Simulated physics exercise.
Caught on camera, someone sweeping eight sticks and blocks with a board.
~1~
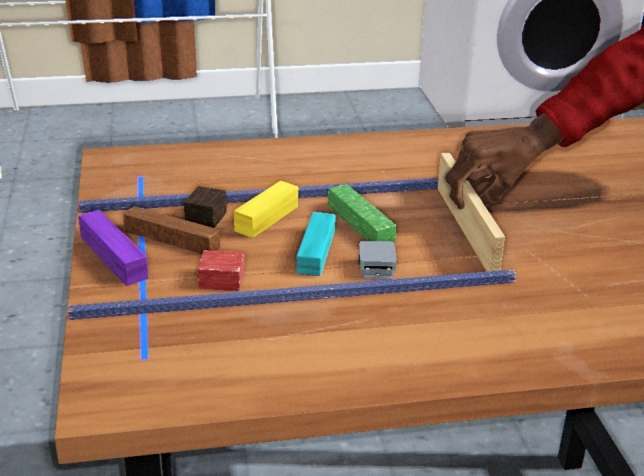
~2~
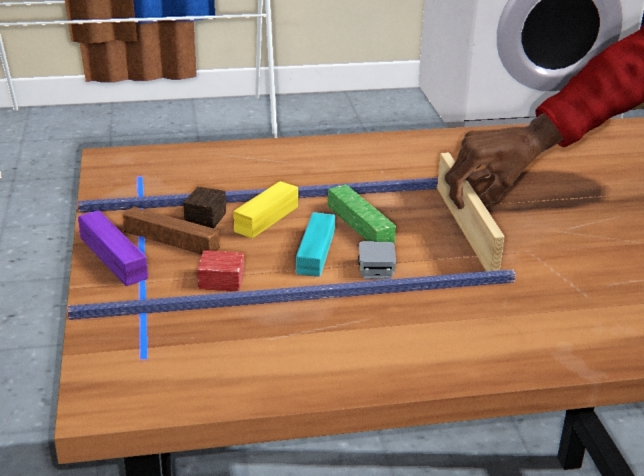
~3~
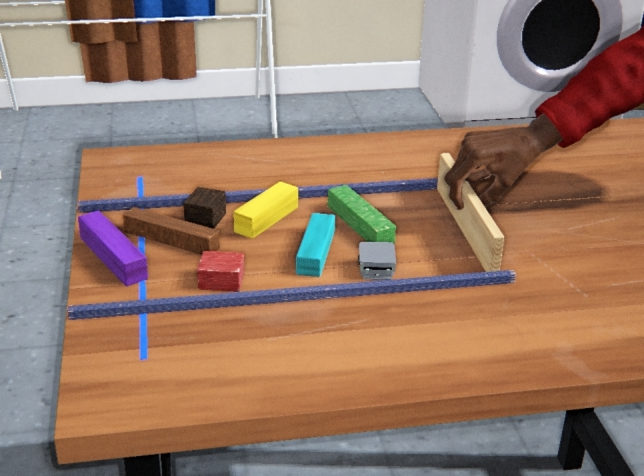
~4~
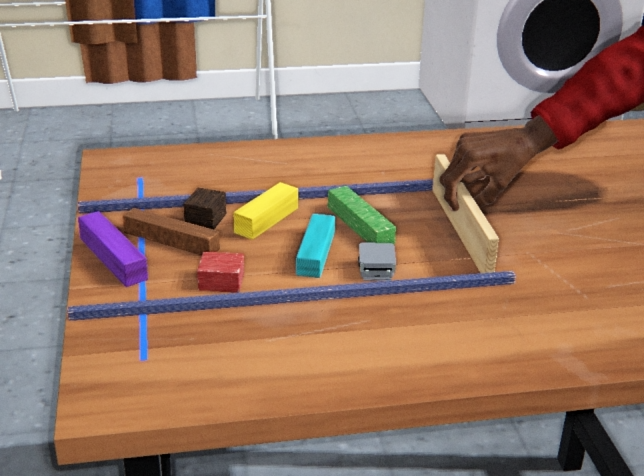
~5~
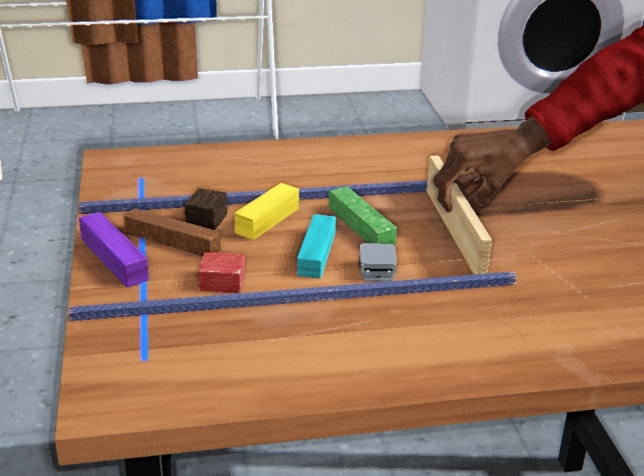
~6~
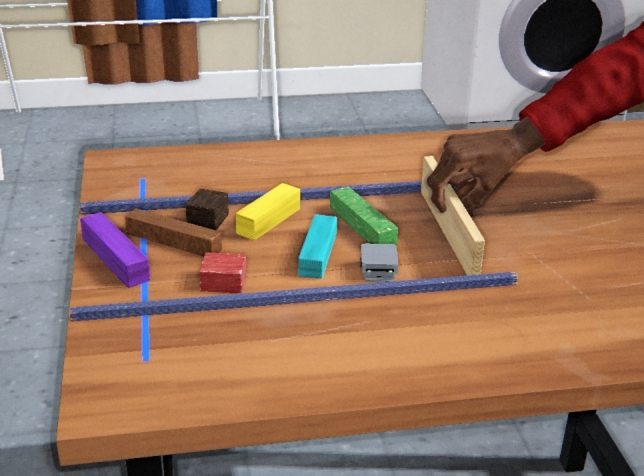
A hand slides a wooden board slightly left between two blue strips toward scattered colored blocks.
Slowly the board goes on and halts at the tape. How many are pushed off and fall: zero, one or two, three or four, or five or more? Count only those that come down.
As it turns out, the number that fall off is three or four.
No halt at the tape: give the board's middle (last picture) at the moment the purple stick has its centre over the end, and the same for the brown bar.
About (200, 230), and (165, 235) for the other.
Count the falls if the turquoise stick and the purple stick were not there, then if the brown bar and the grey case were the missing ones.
First 0, then 1.
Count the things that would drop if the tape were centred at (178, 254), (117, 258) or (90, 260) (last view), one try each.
In that order 1, 5 and 6.
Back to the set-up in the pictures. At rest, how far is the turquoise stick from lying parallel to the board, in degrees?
Roughly 10° out of line.
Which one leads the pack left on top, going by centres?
The yellow stick.
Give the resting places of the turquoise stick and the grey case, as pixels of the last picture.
First (100, 262), then (126, 285).
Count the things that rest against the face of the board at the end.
The number is 2.
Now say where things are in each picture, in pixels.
In the first picture, purple stick (112, 246); brown bar (171, 231); black block (206, 207); board (468, 211); tape (142, 254).
In the second picture, brown bar (171, 231); grey case (377, 261).
In the third picture, black block (205, 208); turquoise stick (316, 244).
In the fourth picture, purple stick (112, 248); yellow stick (267, 210).
In the fifth picture, brown bar (172, 233); green bar (361, 217).
In the sixth picture, purple stick (114, 249); brown bar (173, 233); black block (207, 210); board (450, 214); tape (144, 256).
Soon after, none off yet; purple stick at rest near (114, 249); brown bar at rest near (173, 233); black block at rest near (207, 210).
After that, none off yet; purple stick at rest near (114, 249); brown bar at rest near (172, 234); black block displaced a little near (194, 209).
And then, none off yet; purple stick displaced a little near (70, 254); brown bar displaced about its own width near (104, 242); black block displaced well along near (118, 212).
In the end, the number that fall off is three or four; gone, red block, black block, brown bar and purple stick.
